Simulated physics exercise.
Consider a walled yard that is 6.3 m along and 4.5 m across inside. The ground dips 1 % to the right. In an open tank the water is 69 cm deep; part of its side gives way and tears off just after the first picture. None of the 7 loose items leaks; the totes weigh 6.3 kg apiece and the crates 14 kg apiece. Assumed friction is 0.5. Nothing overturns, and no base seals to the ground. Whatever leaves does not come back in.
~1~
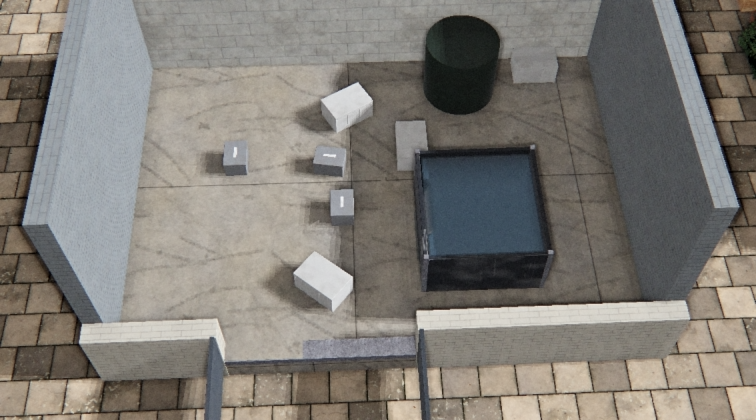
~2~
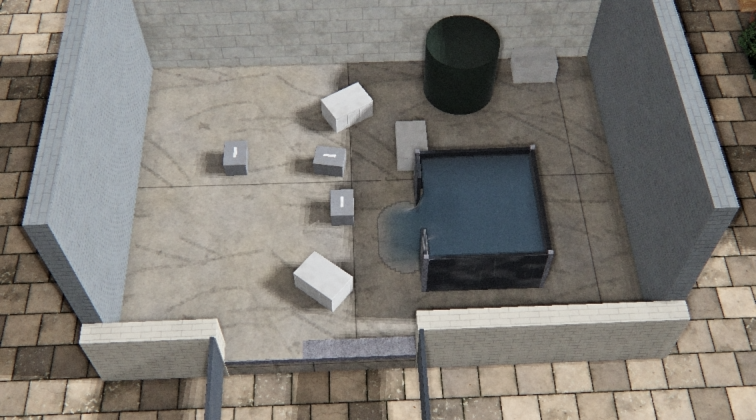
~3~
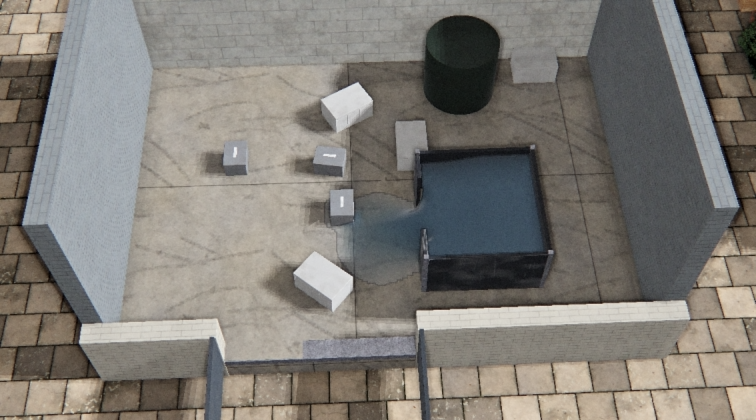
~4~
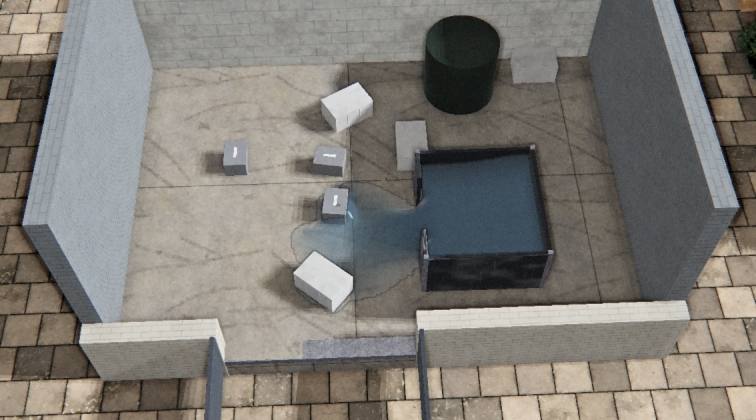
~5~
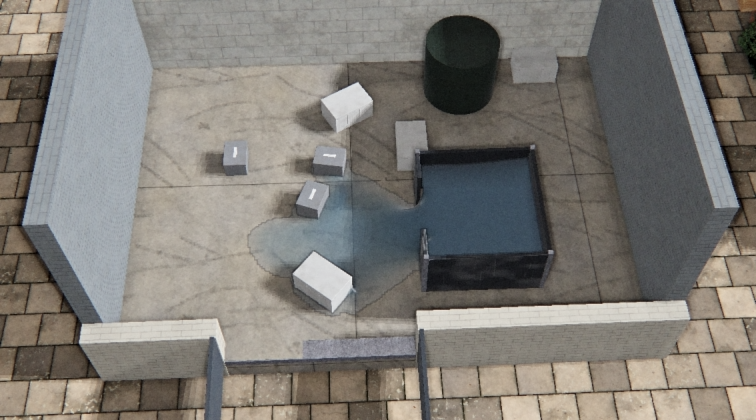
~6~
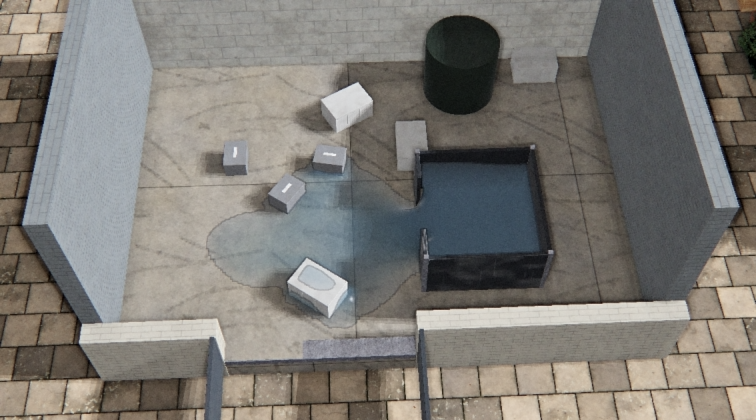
A square tank in a walled yard broke open on its left side, and water spread leftward across the paving, pushing a small gray box left before a larger white box shifted slightly.
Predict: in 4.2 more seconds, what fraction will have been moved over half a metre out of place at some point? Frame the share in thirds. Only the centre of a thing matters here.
Expect the count to work out between the two bands' ends.
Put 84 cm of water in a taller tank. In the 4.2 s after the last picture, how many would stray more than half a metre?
Then 4.
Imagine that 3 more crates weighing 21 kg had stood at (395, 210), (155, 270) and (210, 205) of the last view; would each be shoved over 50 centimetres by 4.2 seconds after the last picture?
In order: Beyond it, beyond it, beyond it.
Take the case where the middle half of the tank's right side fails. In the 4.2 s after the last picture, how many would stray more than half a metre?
The answer then is 1.
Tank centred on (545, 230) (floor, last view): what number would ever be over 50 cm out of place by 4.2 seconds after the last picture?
Then the count would be 4.
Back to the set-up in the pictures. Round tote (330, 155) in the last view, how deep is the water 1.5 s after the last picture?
2 cm.
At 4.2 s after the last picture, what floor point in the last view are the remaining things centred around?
Mean floor pixel: About (355, 104).
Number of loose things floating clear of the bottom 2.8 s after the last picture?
The number is 2.
Then, 0.4 s after the last picture 2 of 7 are over 50 cm from their spots; 0 afloat.
Then, 1.5 s after the last picture 4 of 7 are over 50 cm from their spots; 2 afloat.
Then, 2.8 s after the last picture 4 of 7 are over 50 cm from their spots; 2 afloat.
Then, 4.2 s after the last picture 4 of 7 are over 50 cm from their spots, and 4 have been at some point; 2 afloat.
